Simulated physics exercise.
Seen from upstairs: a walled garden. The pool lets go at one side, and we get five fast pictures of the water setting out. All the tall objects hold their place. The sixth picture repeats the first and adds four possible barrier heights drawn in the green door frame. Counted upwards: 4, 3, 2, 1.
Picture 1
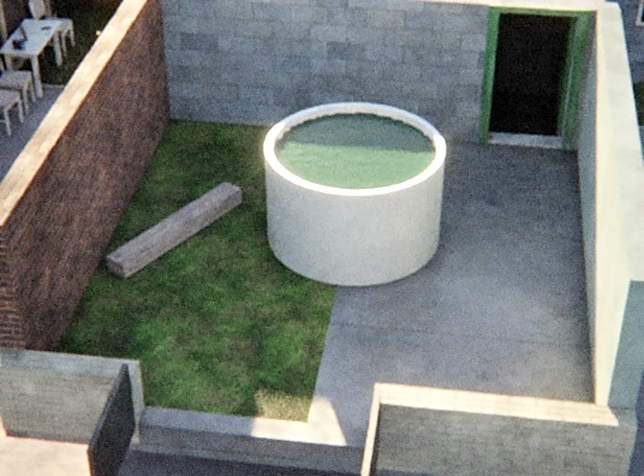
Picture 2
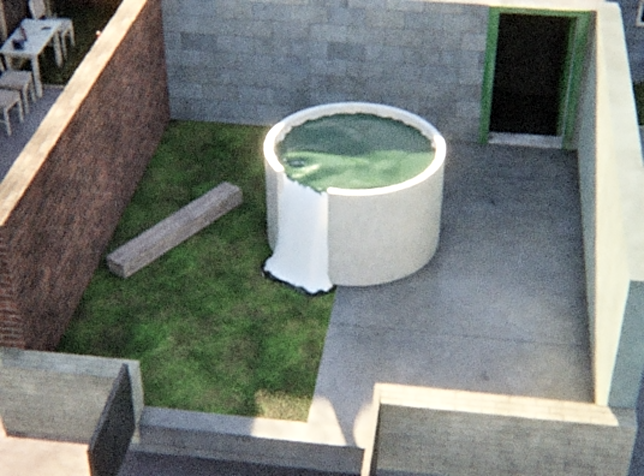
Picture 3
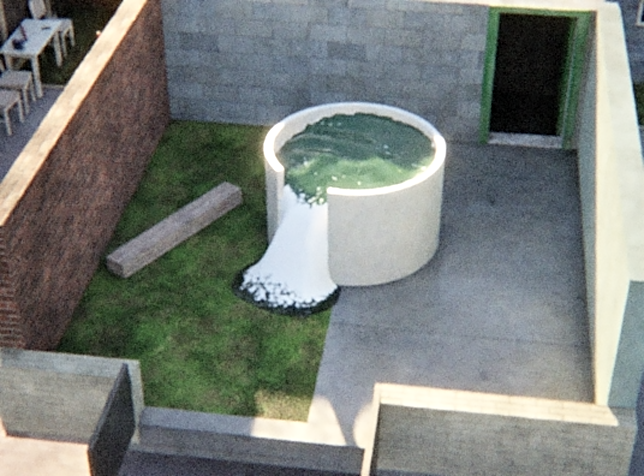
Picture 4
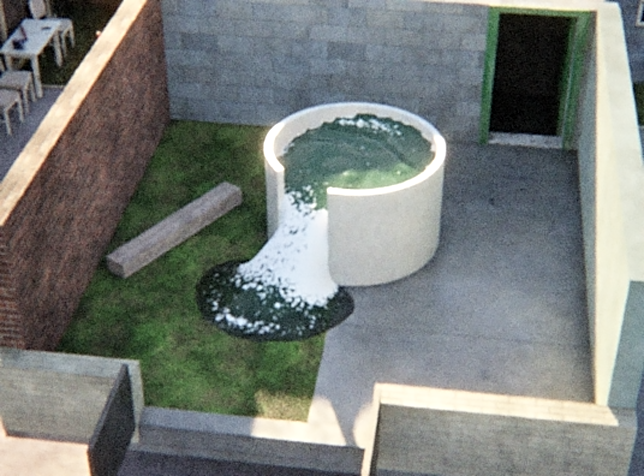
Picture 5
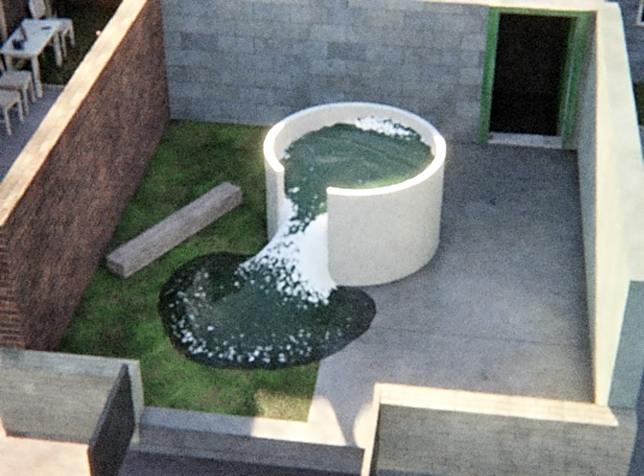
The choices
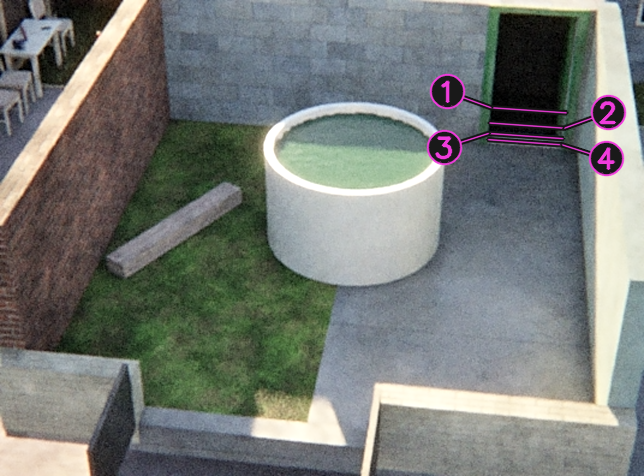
Green water pours through a gap in the round white pool and spreads across the grass.
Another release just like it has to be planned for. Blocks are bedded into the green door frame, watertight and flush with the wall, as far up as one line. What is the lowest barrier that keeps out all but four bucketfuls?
That is mark 4.
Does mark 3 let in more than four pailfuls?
No, not at all.
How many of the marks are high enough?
All four.
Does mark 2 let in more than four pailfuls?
No, that is safe.
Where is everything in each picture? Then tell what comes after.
In the first picture, water in the pool at rest, its middle at (355, 152); foot of the green doorway at (524, 145); open gate at (256, 368).
In the second picture, front seen at (323, 289), 1 % of the ground wet.
In the third picture, front seen at (240, 289), 3 % of the ground wet.
In the fourth picture, front seen at (218, 321), 6 % of the ground wet.
In the fifth picture, front seen at (196, 344), 12 % of the ground wet.
On the marked copy, 1 at (528, 110); 2 at (526, 125); 3 at (525, 136); 4 at (525, 142); from the bottom up 4, 3, 2, 1.
For mark 1, nothing gets over.
For mark 2, nothing gets over.
For mark 3, nothing gets over.
For mark 4, nothing gets over.
